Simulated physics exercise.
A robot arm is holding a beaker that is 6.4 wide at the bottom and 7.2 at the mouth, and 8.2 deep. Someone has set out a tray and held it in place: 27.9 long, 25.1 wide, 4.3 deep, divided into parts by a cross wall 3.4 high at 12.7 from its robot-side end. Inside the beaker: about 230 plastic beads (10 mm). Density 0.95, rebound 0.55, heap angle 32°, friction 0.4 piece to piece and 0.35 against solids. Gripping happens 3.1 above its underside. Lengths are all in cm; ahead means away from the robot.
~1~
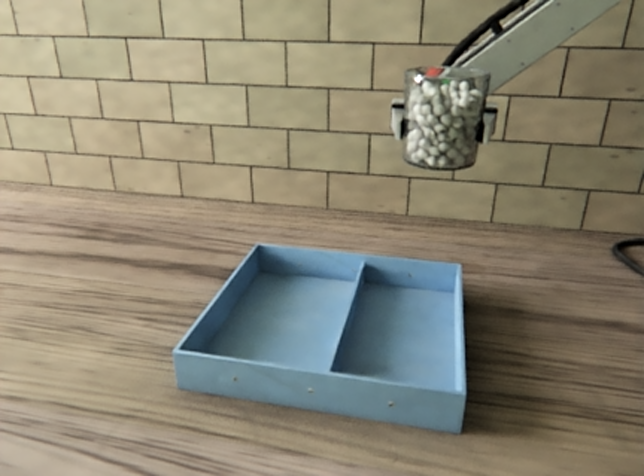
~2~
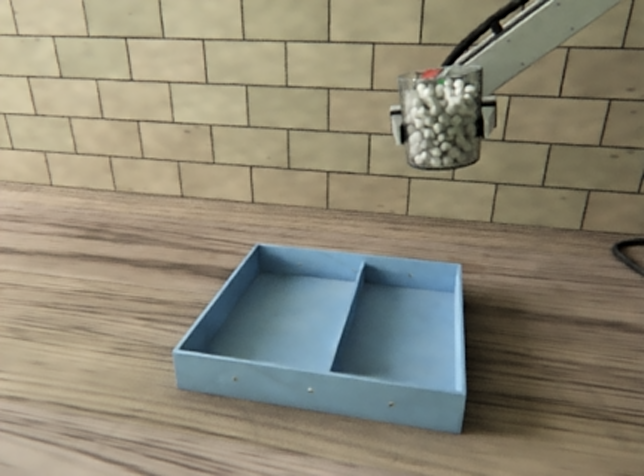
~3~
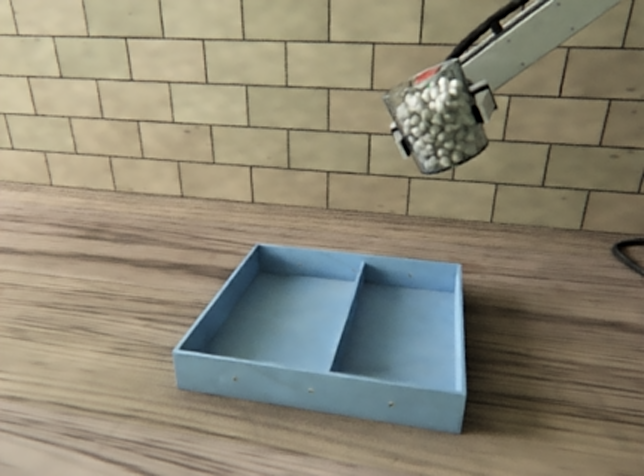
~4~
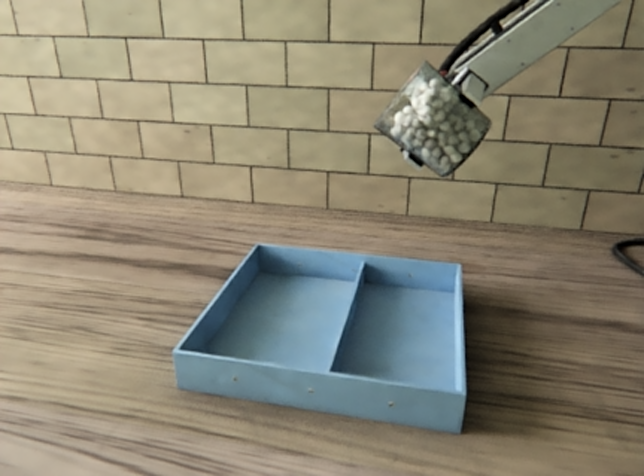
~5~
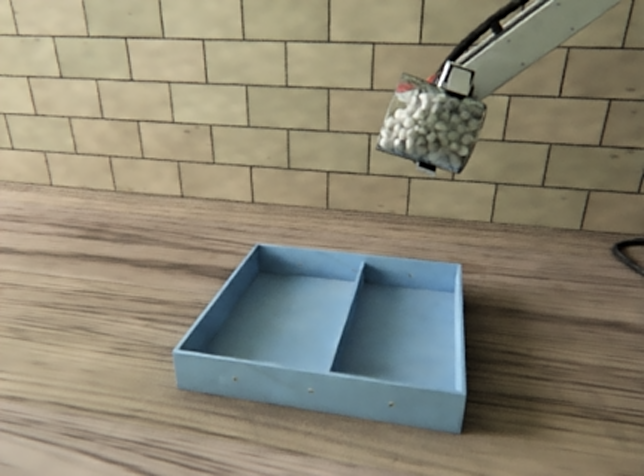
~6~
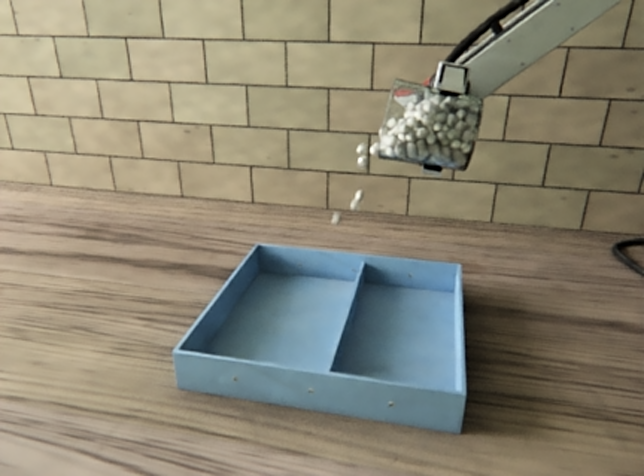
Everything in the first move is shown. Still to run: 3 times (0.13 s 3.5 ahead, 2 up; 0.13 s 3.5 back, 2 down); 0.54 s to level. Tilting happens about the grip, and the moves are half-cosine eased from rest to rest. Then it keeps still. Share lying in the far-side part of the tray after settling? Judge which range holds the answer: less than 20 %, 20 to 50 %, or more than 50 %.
The range is more than 50 %.
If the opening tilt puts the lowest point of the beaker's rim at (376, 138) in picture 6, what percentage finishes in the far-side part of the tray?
I'd put it at roughly 50 %.
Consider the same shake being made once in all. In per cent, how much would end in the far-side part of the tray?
55 %.
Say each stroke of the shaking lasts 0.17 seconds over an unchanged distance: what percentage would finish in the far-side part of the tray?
Estimate: Near 55 per cent.
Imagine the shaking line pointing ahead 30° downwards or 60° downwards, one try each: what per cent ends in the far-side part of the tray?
It comes to around 55 per cent on the first try and around 35 per cent on the second.
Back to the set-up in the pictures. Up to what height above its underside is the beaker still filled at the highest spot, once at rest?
I'd say close to 2.5 cm.
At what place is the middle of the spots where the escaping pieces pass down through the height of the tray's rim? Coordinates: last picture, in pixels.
Roughly at (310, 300).
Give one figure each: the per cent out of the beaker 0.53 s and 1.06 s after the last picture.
Taking the two times in order, I'd say 80 and then 90 per cent.
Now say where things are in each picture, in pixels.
In the first picture, beaker middle at (443, 119), level; upper third of the load around (444, 104), from x 410 to 480, top at y 90; 227 in the beaker.
In the second picture, beaker middle at (441, 119), tilted 8° forward; upper third of the load around (441, 104), from x 410 to 475, top at y 90.
In the third picture, beaker middle at (438, 120), tilted 28° forward; upper third of the load around (442, 106), from x 400 to 475, top at y 85.
In the fourth picture, beaker middle at (434, 123), tilted 54° forward; upper third of the load around (438, 108), from x 395 to 480, top at y 85.
In the fifth picture, beaker middle at (432, 126), tilted 74° forward; upper third of the load around (440, 112), from x 385 to 475, top at y 100.
In the sixth picture, beaker middle at (432, 128), tilted 82° forward; upper third of the load around (444, 116), from x 335 to 475, top at y 100; 222 in the beaker, 5 in flight or on a rim.
Then, 0.53 s later, tilted 82° forward, highest piece 25 above the table; 119 in the far-side part, 50 in the beaker, 11 in the robot-side part, 47 in flight or on a rim.
Then, 1.06 s later, tilted 40° forward, highest piece 27 above the table; 174 in the far-side part, 28 in the beaker, 24 in the robot-side part, 1 on the table or floor.
Then, 1.52 s later, level, highest piece 25 above the table; 174 in the far-side part, 28 in the beaker, 24 in the robot-side part, 1 on the table or floor.
Then, 2.57 s later, level, highest piece 25 above the table; 174 in the far-side part, 28 in the beaker, 24 in the robot-side part, 1 on the table or floor.
At rest, 174 in the far-side part, 28 in the beaker, 24 in the robot-side part, 1 on the table or floor. That is 77 % in the far-side part of the tray.
